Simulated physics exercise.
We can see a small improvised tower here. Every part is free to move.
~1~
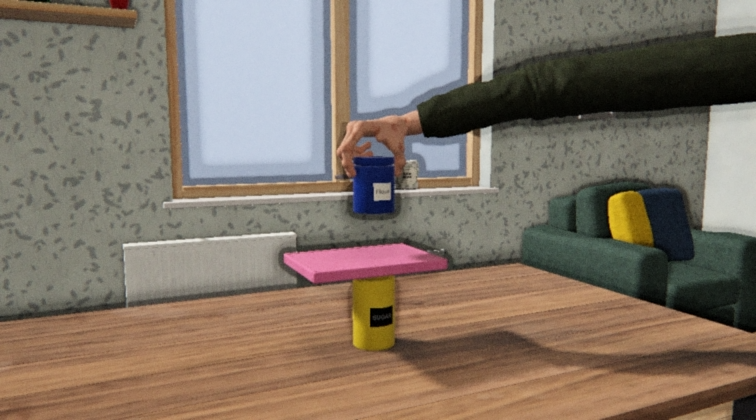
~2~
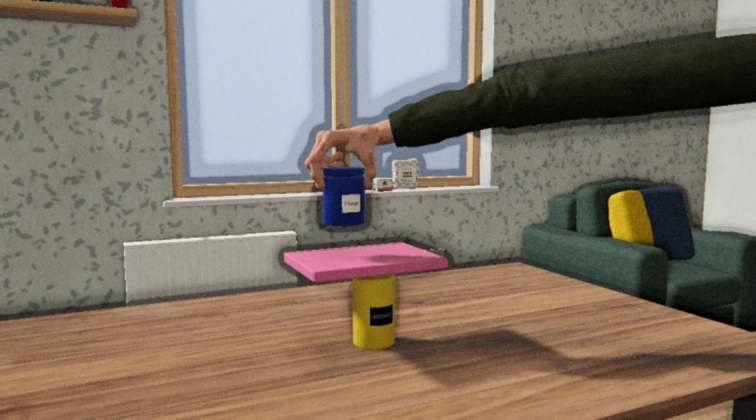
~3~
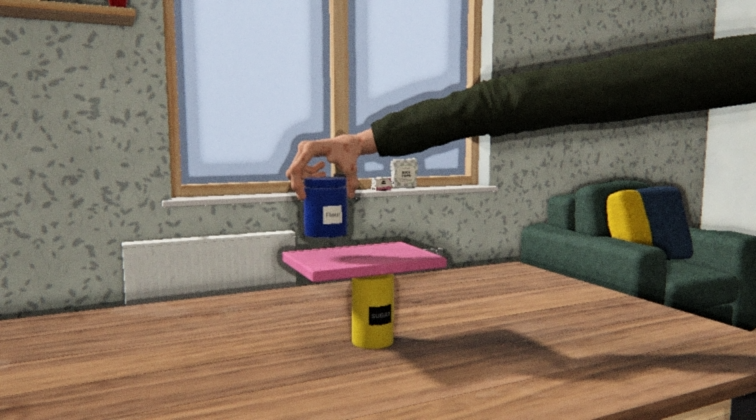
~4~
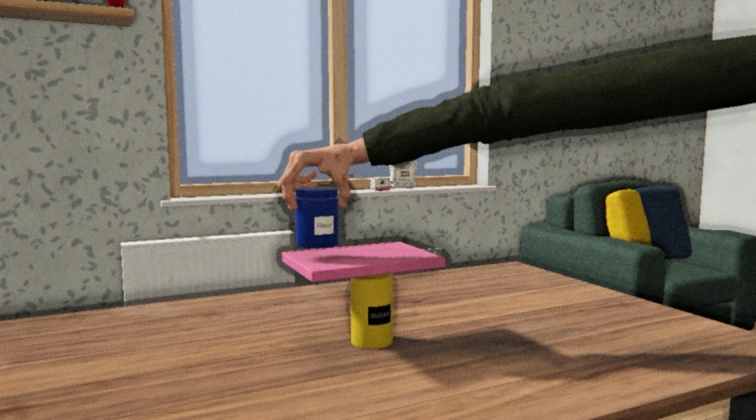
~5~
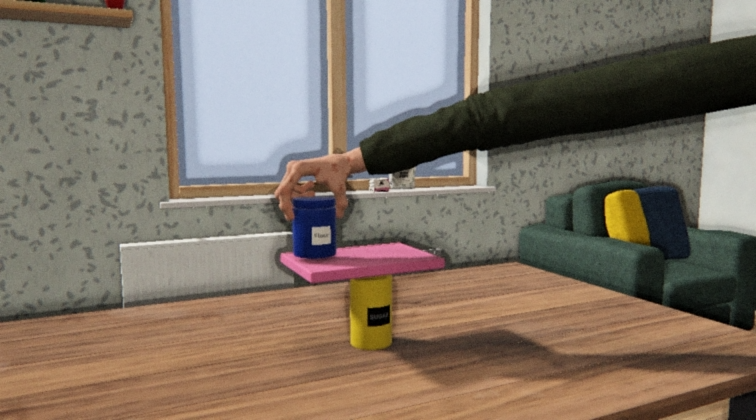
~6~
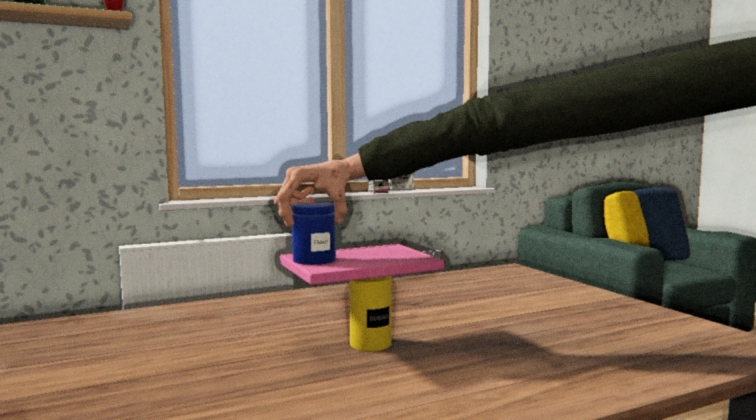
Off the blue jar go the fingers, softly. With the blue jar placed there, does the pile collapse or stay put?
I expect it to fail to stay steady.
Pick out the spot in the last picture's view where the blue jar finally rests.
End position: Approximately (244, 338).
Then, 0.30 s later than the last frame, blue jar now fallen; pink lid tilted by 54°.
Then, 0.50 s later than the last frame, pink lid now fallen.
Then, 0.90 s later than the last frame, things are still on the move.
When it is over, fallen, pink lid and blue jar; yellow jar as before. End places, in pixels of the last picture, blue jar near (244, 338). The stack loses its balance.
